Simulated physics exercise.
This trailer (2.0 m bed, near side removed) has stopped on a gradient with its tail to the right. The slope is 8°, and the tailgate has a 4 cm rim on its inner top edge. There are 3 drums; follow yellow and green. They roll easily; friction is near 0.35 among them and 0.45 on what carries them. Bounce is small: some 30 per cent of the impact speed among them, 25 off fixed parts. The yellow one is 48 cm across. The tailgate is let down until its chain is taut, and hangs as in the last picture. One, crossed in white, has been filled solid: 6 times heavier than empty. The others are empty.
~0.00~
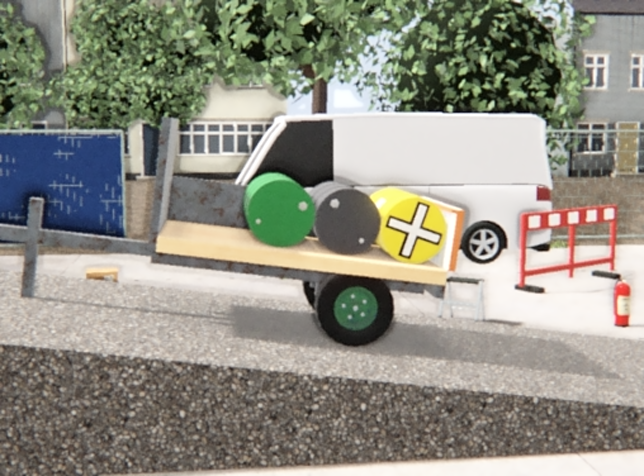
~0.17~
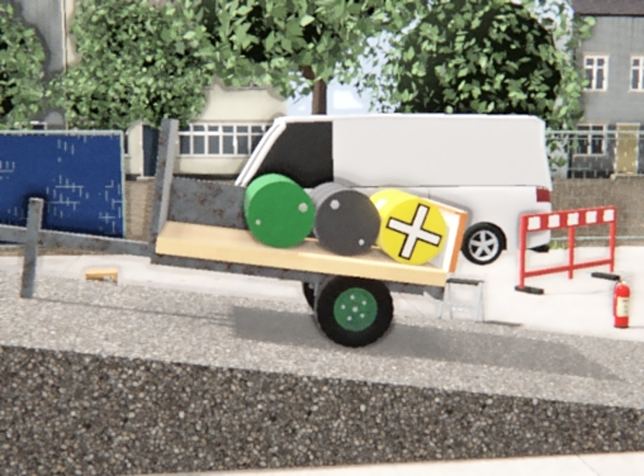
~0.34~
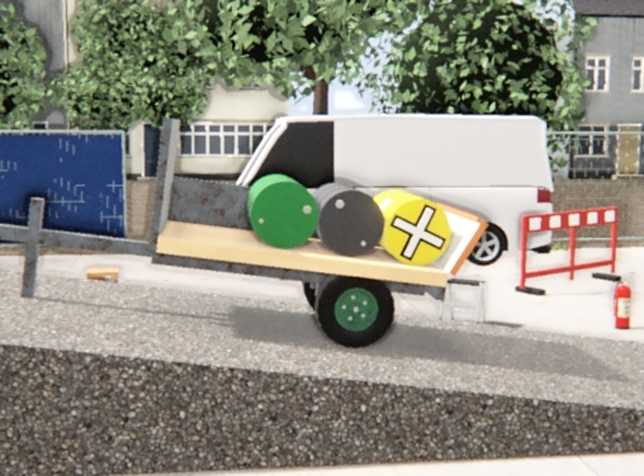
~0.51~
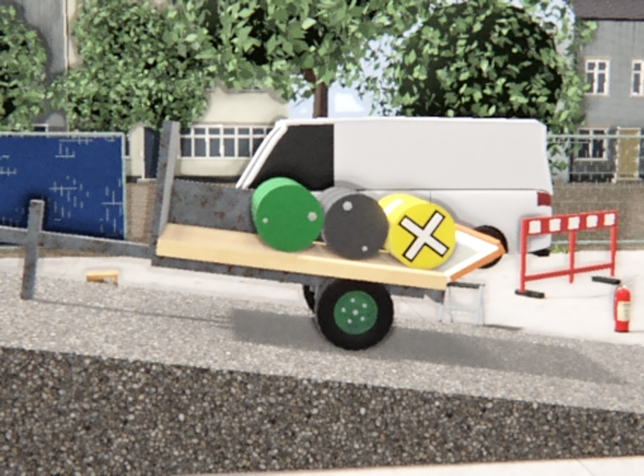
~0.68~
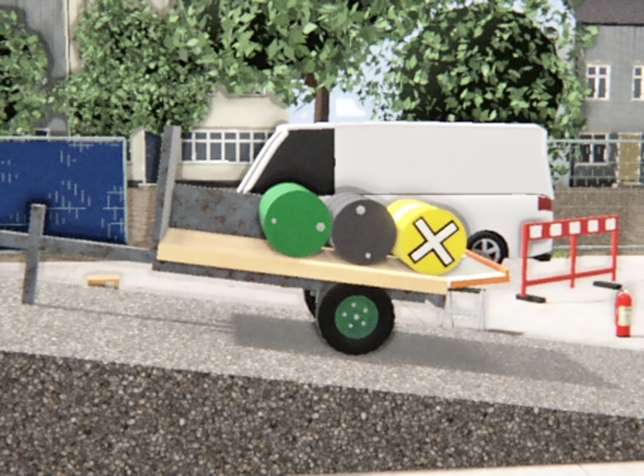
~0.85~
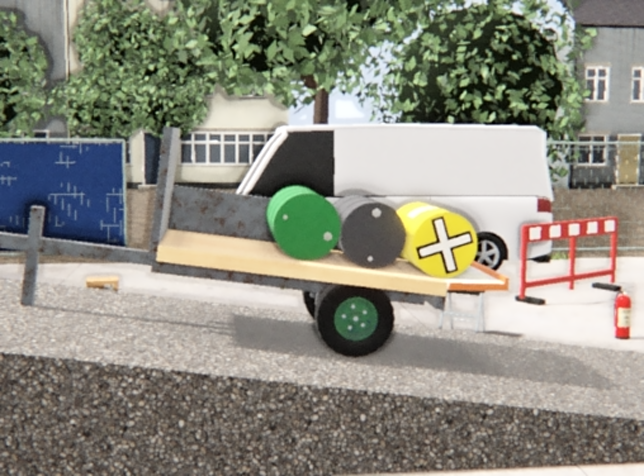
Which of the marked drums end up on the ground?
The yellow one stays with the vehicle; the green one remains aboard.
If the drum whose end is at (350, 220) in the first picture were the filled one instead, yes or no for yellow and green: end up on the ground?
In that case yellow yes, green no.
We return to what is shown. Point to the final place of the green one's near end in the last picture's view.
Around (351, 233).
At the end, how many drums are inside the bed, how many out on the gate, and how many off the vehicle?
2, 1 and 0.
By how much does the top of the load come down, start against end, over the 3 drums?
Roughly 5 cm.
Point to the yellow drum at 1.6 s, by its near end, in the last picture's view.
At about (489, 243).
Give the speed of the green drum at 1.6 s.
About 0.0 m/s.
Then, 1.6 s in, yellow is on the gate, 30 cm past the hinge; green is on the bed, 65 cm short of the hinge; 0 of 3 are out.
Then, 2.4 s in, yellow is on the gate, 20 cm past the hinge; green is on the bed, 75 cm short of the hinge; 0 of 3 are out.
In the end (3.4 s), yellow is on the gate, 25 cm past the hinge; green is on the bed, 70 cm short of the hinge; 0 of 3 are out.
